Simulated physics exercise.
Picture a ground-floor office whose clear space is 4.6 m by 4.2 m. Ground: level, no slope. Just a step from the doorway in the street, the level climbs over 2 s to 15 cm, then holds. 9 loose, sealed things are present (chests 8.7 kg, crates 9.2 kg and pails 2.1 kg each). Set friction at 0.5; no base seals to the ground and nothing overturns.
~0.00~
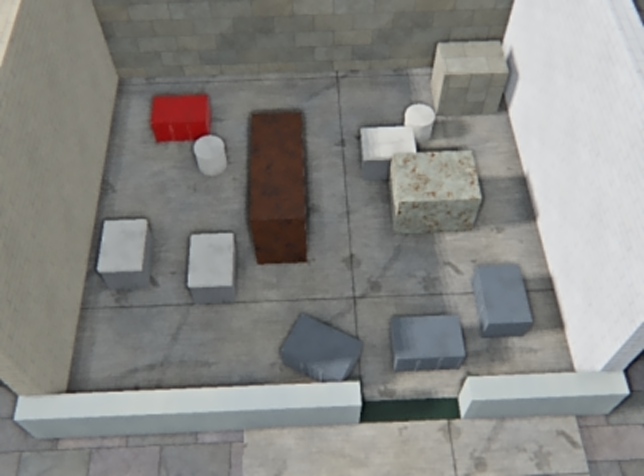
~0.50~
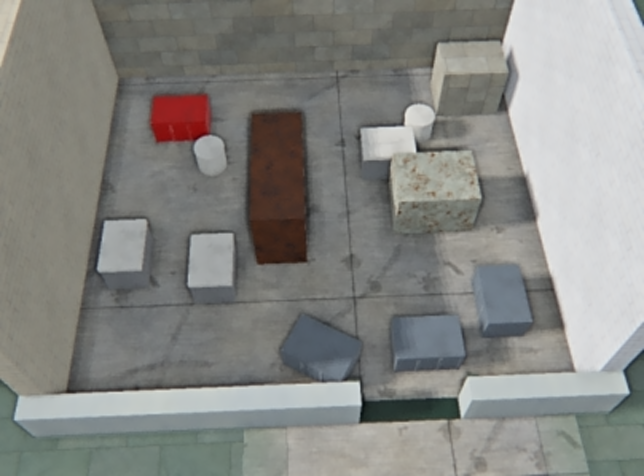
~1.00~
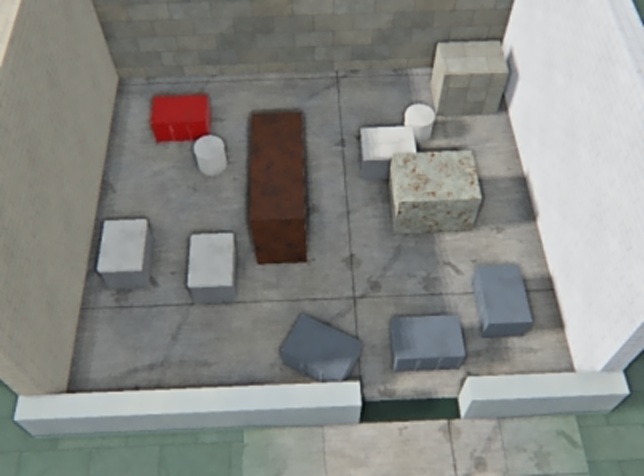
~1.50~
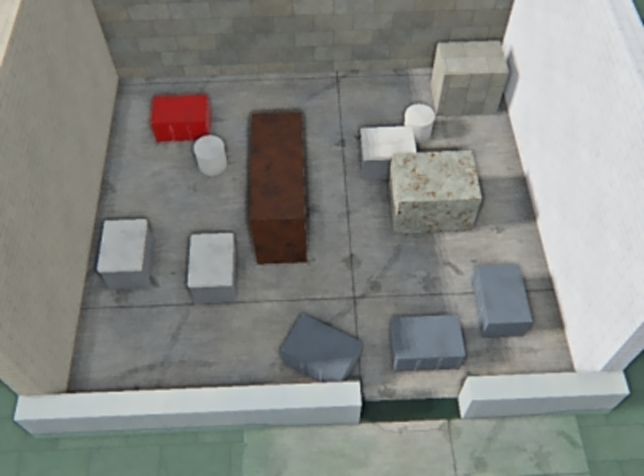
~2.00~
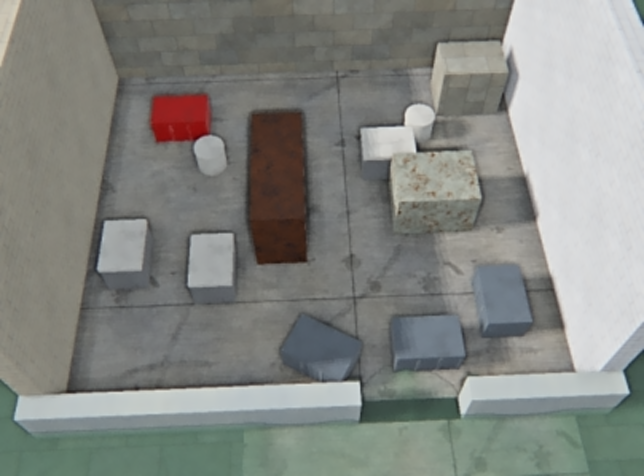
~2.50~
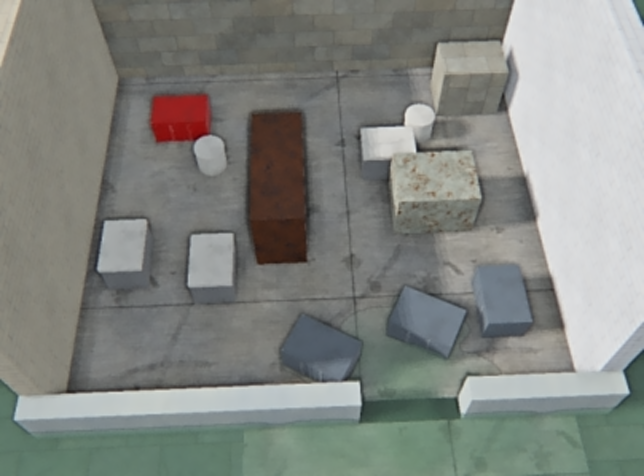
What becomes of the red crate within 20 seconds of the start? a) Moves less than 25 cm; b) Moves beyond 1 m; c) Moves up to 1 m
(c) Moves up to 1 m.
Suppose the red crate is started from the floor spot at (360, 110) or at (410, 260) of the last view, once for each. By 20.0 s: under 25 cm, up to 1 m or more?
First try: It inches along; second try: It covers a big distance.
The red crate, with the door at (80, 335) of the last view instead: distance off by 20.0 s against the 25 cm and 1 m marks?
Note: Red crate displaced a long way.
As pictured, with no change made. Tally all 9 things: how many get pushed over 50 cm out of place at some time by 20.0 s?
That adds up to 9.
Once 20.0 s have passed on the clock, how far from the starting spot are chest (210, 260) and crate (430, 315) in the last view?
100 cm and 250 cm respectively.
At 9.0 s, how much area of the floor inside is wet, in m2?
About 14 m2.
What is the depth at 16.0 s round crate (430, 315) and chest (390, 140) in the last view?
I'd estimate 7 cm for the first and 6 cm for the second.
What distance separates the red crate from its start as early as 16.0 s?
I'd guess some 60 cm by then.
After 4.0 s the red crate is near (179, 109), 0.0 m from its start, aground; 0 afloat.
After 9.0 s the red crate is near (179, 109), 0.0 m from its start, aground; 3 afloat.
After 16.0 s the red crate is near (191, 154), 0.7 m from its start, afloat; 8 afloat.
After 20.0 s the red crate is near (214, 131), 0.5 m from its start, afloat; 9 afloat.
